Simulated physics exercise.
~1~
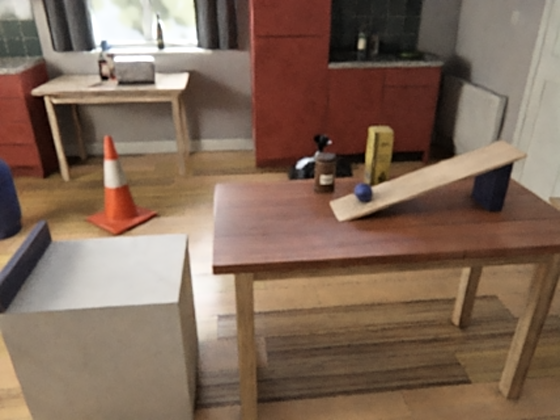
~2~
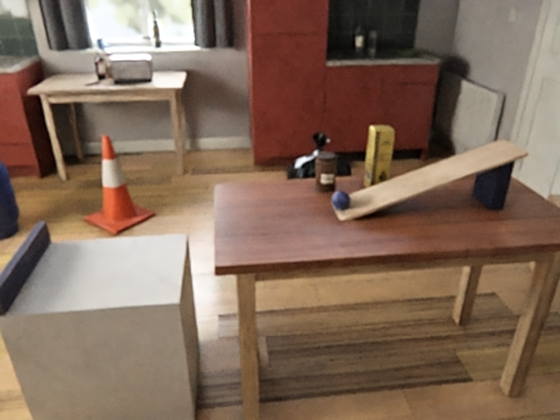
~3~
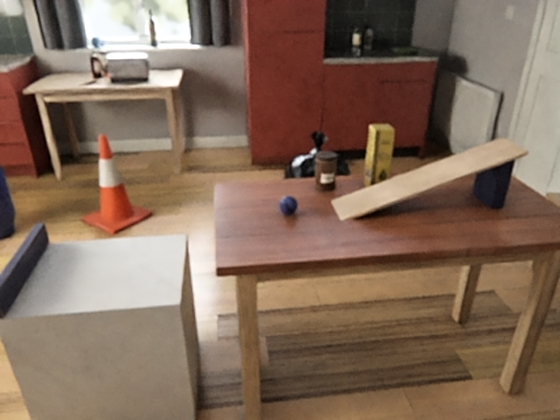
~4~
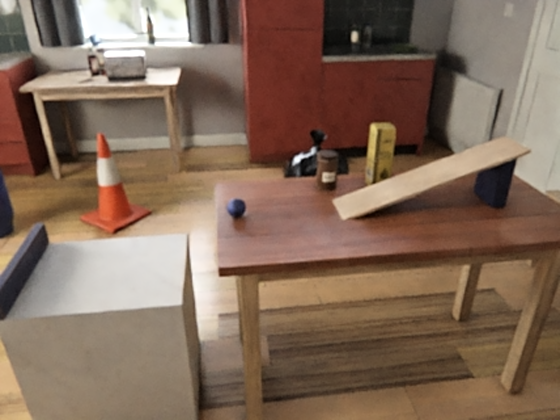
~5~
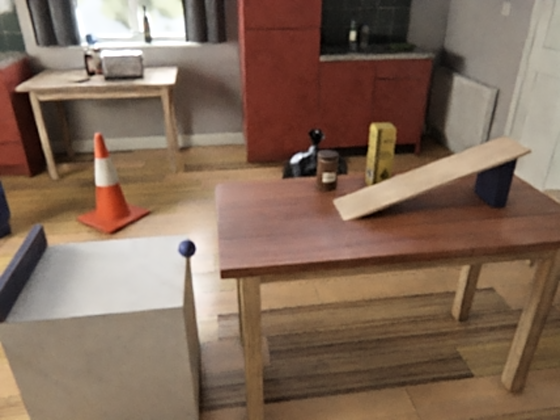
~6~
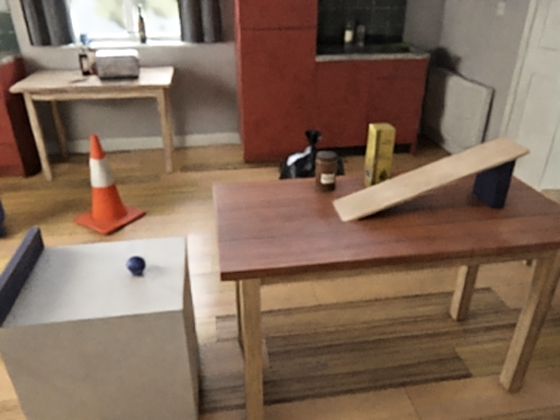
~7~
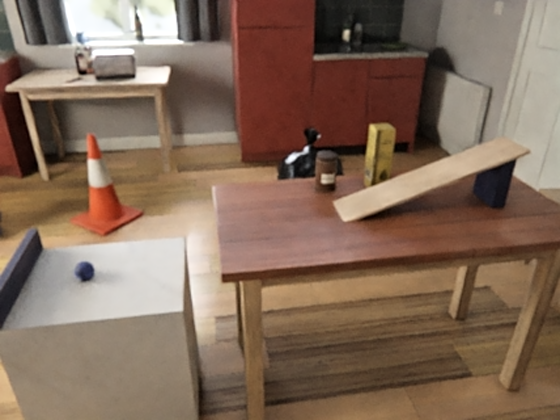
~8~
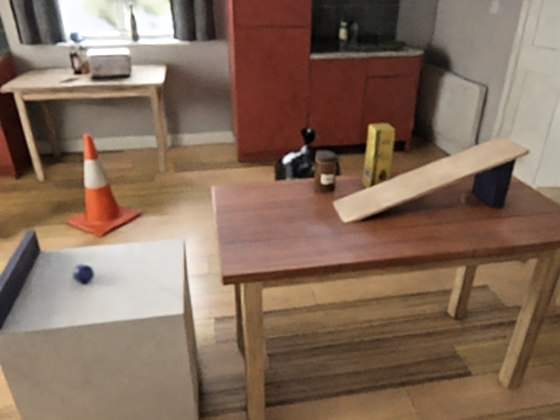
At first, a small blue ball sits near the low end of a wooden ramp propped on a reddish-brown table, with a brown jar and a yellow carton standing behind it. The ball rolls off the ramp and travels left across the tabletop. It leaves the table's left edge and drops across the gap toward a lower, pale grey block. Reaching that top, it keeps moving left toward the dark strip along the far side. It slows and comes to rest short of the strip, while the jar and carton stay in place.
